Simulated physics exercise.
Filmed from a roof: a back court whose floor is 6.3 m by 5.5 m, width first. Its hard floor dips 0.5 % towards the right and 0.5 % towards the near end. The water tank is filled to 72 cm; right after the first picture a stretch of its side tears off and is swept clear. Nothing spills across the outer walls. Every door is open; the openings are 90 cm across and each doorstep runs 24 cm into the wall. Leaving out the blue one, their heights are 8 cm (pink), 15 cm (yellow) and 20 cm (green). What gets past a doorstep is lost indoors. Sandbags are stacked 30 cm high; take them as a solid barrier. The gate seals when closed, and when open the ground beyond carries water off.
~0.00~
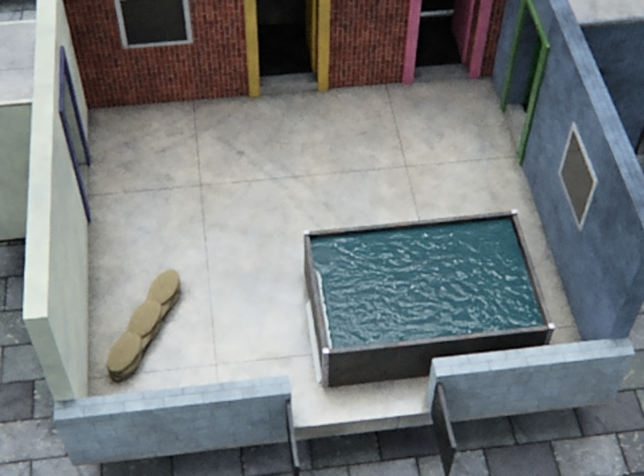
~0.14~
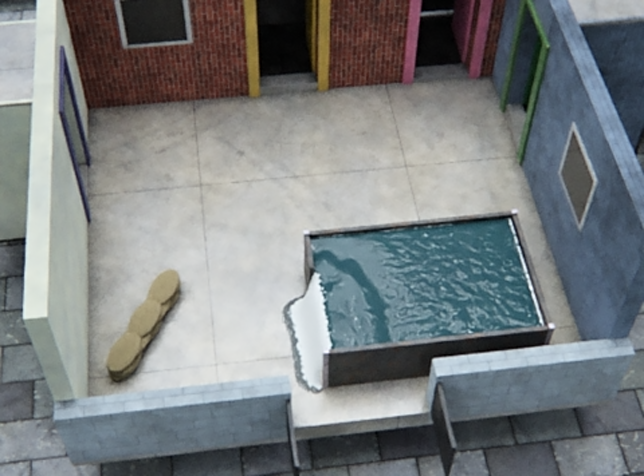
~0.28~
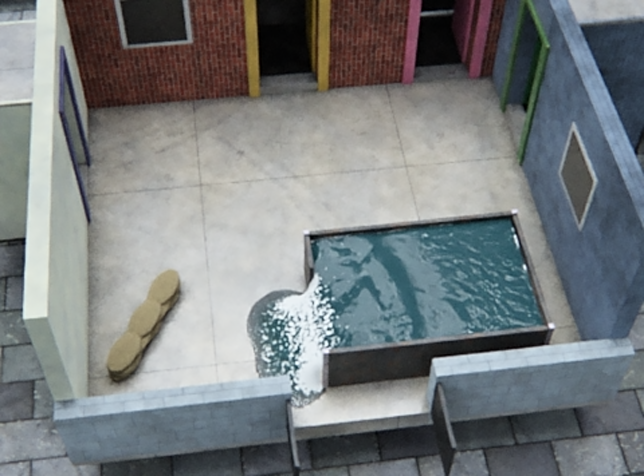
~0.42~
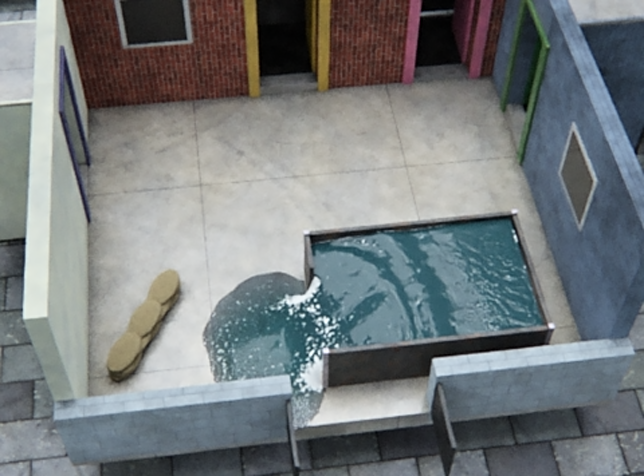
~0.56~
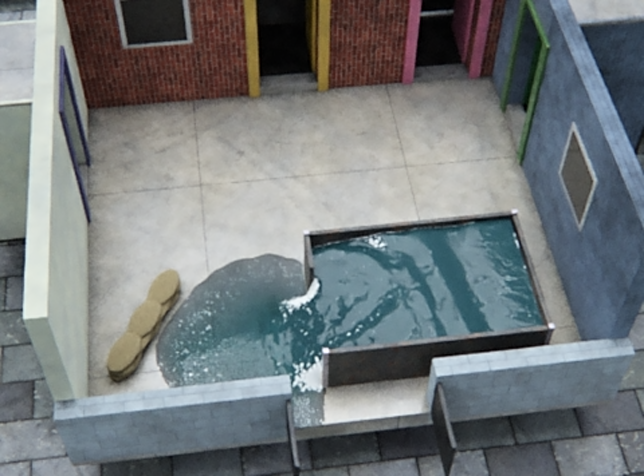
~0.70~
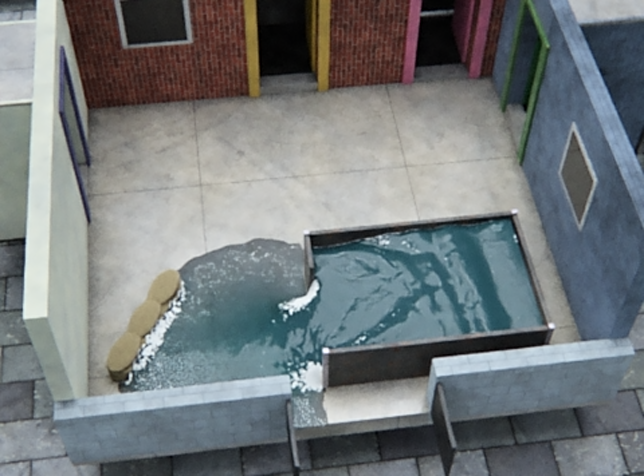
Water poured out of the left side of a full tank in a walled court, spread leftward across the pale floor in a widening foamy pool, and reached a low row of sandbags.
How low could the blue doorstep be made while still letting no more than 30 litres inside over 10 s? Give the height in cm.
Close to 7.5 cm is just enough.
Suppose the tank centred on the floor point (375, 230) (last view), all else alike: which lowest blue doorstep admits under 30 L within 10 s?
Then roughly 17 cm.
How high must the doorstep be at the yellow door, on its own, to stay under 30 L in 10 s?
About 8.5 cm at yellow.
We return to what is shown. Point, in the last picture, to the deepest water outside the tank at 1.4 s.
At about (89, 432).
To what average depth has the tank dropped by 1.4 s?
Roughly 50 cm on average.
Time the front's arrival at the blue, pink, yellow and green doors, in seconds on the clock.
Blue 1.8 s, pink 5.0 s, yellow 3.8 s, green 5.5 s.
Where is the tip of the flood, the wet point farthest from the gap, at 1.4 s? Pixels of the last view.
At about (102, 233).
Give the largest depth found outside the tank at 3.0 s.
Roughly 44 cm.
After 1.4 s water covers 20 % of the floor, deepest (62 cm) near (89, 432); it has not reached the blue door.
After 3.0 s water covers 45 % of the floor, deepest (44 cm) near (133, 376); 4 cm at the blue door, 1 litre in over its 9 cm doorstep.
After 10.0 s water covers 95 % of the floor, deepest (20 cm) near (580, 377); 7 cm at the blue door, 16 litres in over its 9 cm doorstep.
At the blue door as built, the water arrived by 1.9 s and peaked near 13 cm at 6.8 s.
Run again over the same 10 s with other heights there, 38 litres in over 7 cm, 13 litres over 9.5 cm. The limit of 30 litres is kept from about 7.5 cm up.
